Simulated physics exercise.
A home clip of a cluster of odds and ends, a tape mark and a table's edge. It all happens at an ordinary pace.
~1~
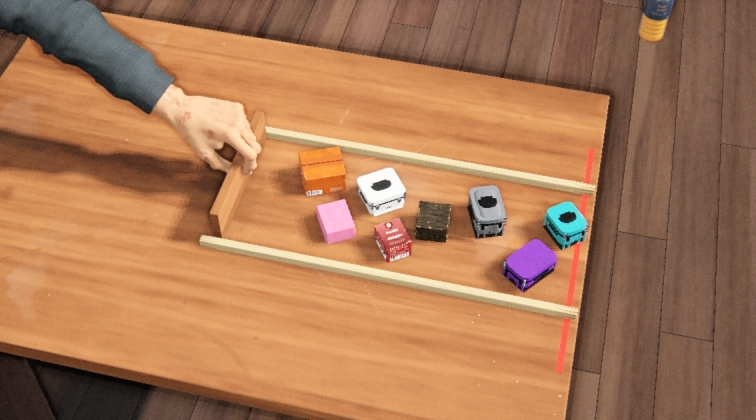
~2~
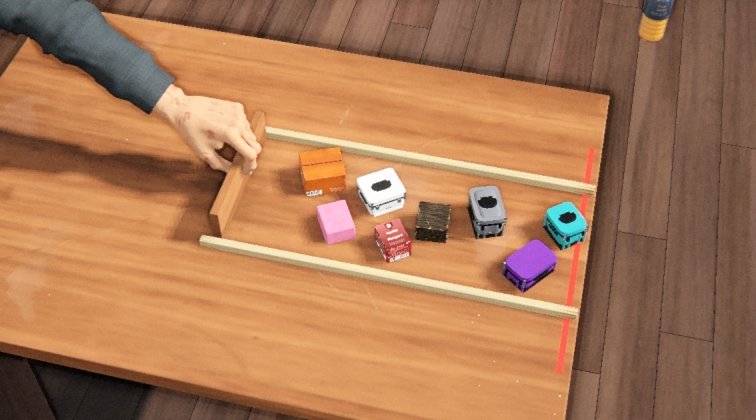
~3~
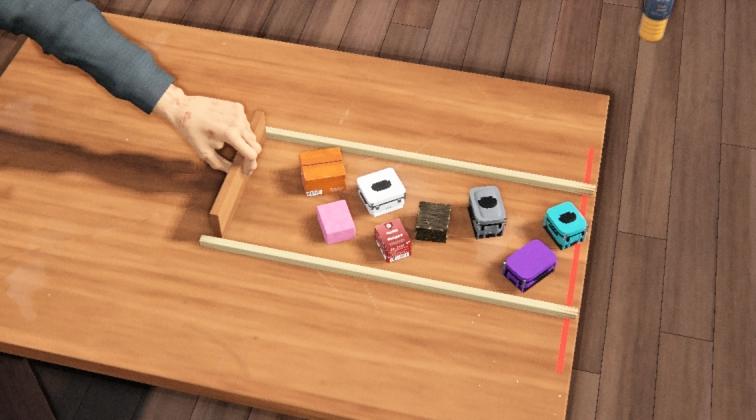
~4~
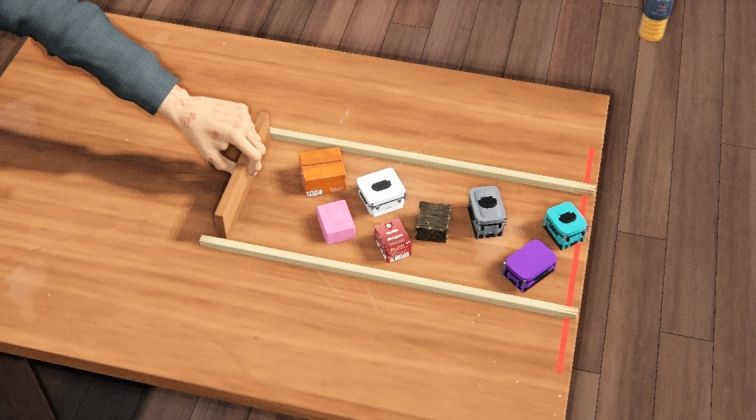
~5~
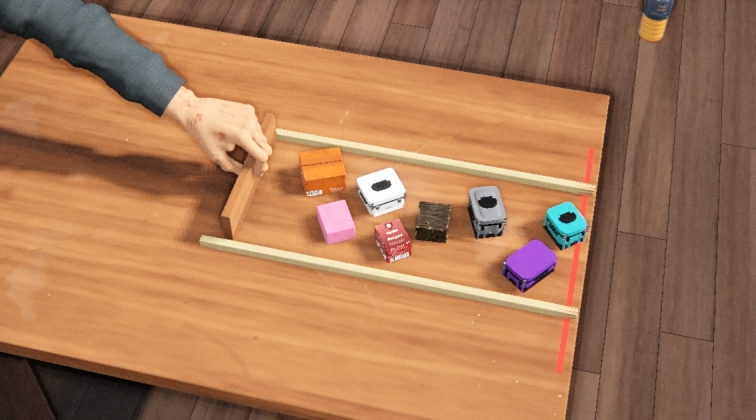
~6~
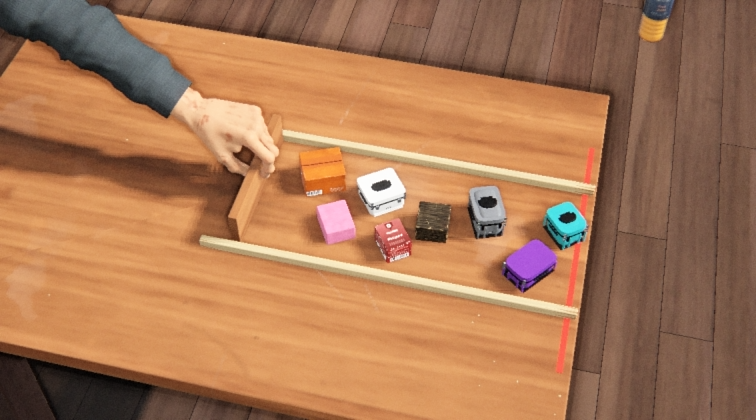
A hand slides a wooden board slightly right toward small boxes and cases sitting still.
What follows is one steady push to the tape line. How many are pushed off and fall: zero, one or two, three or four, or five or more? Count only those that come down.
The number that fall off is five or more.
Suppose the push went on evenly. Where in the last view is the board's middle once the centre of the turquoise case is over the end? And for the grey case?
Its middle is around (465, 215) and around (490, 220).
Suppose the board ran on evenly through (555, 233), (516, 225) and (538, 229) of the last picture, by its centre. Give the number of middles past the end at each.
The counts: 6, 3 and 5.
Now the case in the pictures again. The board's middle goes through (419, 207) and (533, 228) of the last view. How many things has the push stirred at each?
The counts are 6 and 8.
A little later, none off yet; turquoise case at rest near (565, 226); purple case at rest near (530, 266); grey case shifted a little near (498, 214).
When it is over, the number that fall off is five or more; down, orange box, pink block, white case, red box, black block, grey case, purple case and turquoise case.
